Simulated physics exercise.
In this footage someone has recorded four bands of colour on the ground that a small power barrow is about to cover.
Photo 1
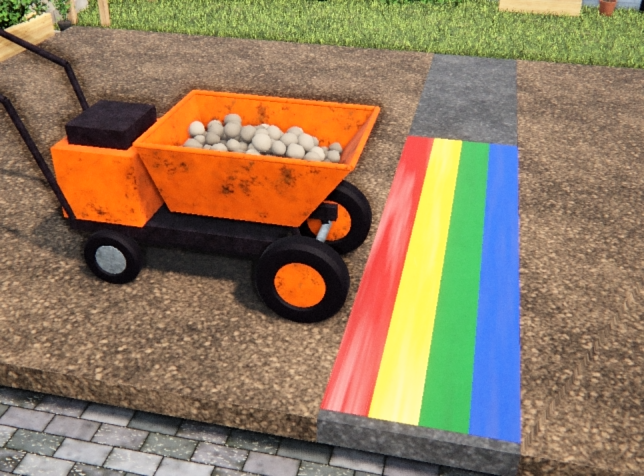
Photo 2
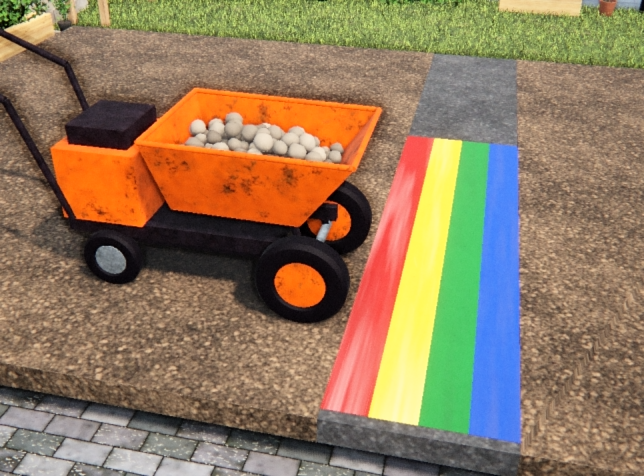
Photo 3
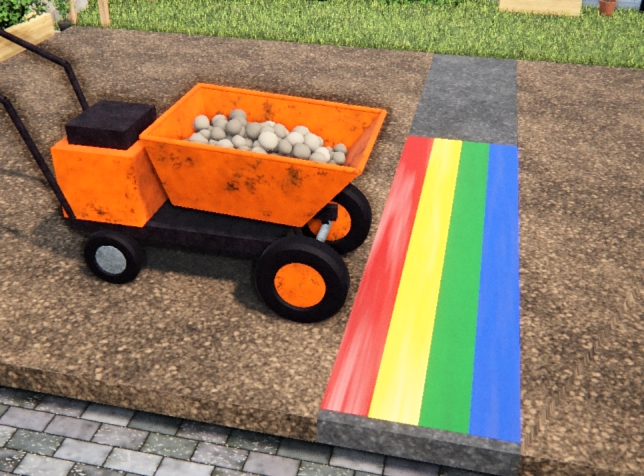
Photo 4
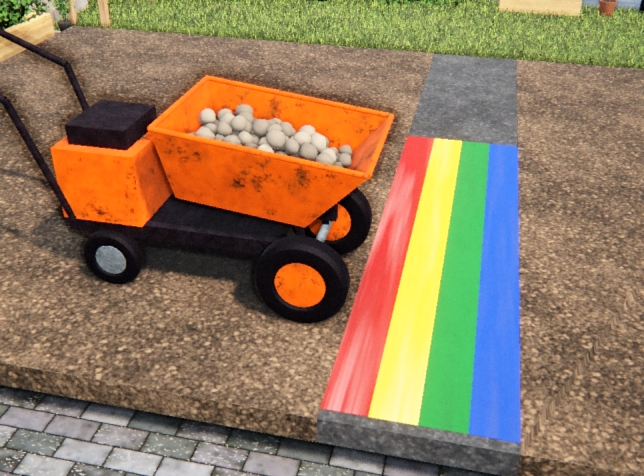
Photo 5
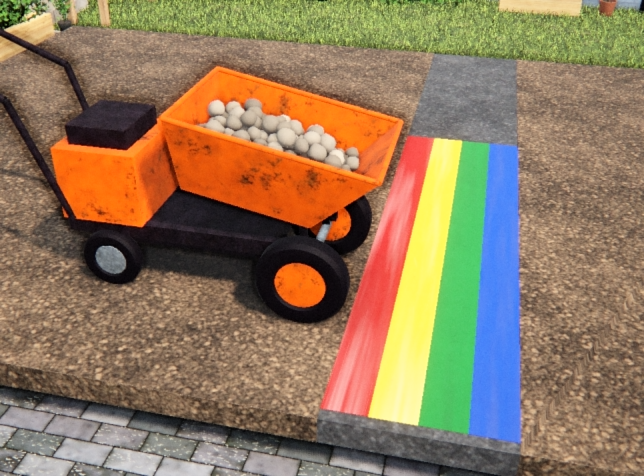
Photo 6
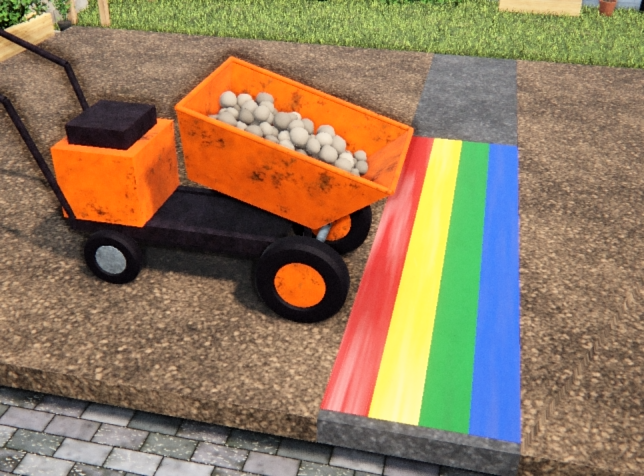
To begin with, an orange power barrow holding rounded pale pebbles sits level on brown ground, left of red, yellow, green and blue bands. Its skip then tilts gradually, the back rising and the front lip edging right to the red band, while the wheels stay still and the pebbles remain inside.
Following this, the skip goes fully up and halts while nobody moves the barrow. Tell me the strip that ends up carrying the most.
Blue.
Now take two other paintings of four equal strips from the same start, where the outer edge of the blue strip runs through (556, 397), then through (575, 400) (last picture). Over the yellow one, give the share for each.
In turn, 0 and 10 in a hundred.
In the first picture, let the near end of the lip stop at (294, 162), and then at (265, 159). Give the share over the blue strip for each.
First try: Around 20 %; second try: Around 20 %.
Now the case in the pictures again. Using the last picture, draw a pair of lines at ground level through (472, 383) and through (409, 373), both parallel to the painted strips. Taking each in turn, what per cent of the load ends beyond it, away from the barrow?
Estimate, first then second: 70 %, 90 %.
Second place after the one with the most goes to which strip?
The runner-up: The green one.
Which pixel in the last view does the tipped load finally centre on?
Last view, centre at rest - approx. (511, 305).
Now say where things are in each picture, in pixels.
The first frame shows lip of the skip near (351, 168), level; top of the load near (237, 157), river pebbles; red strip near (359, 360); yellow strip near (404, 367); green strip near (449, 374); blue strip near (496, 382).
The second frame shows lip of the skip near (353, 169), level; top of the load near (239, 156).
The third frame shows lip of the skip near (359, 172), tipped barely; top of the load near (238, 142).
The fourth frame shows lip of the skip near (368, 177), tipped a little; top of the load near (234, 140).
The fifth frame shows lip of the skip near (379, 184), tipped a little; top of the load near (242, 134).
The sixth frame shows lip of the skip near (391, 193), tipped clearly; top of the load near (246, 117); red strip near (359, 360); yellow strip near (404, 367); green strip near (449, 374); blue strip near (496, 382).
Shortly afterwards, skip tipped steeply; the whole lot in the skip.
Next, skip tipped right over; the bulk in the skip; a little over the green strip; a little over the blue strip; only a few falling; only a few off the paint.
Some moments later, skip tipped right over; near a quarter in the skip; near a quarter over the green strip; near a third over the blue strip; near a third off the paint.
In the end, skip tipped right over; a little in the skip; none at all over the red strip; only a few over the yellow strip; near a quarter over the green strip; near a third over the blue strip; near a third off the paint.
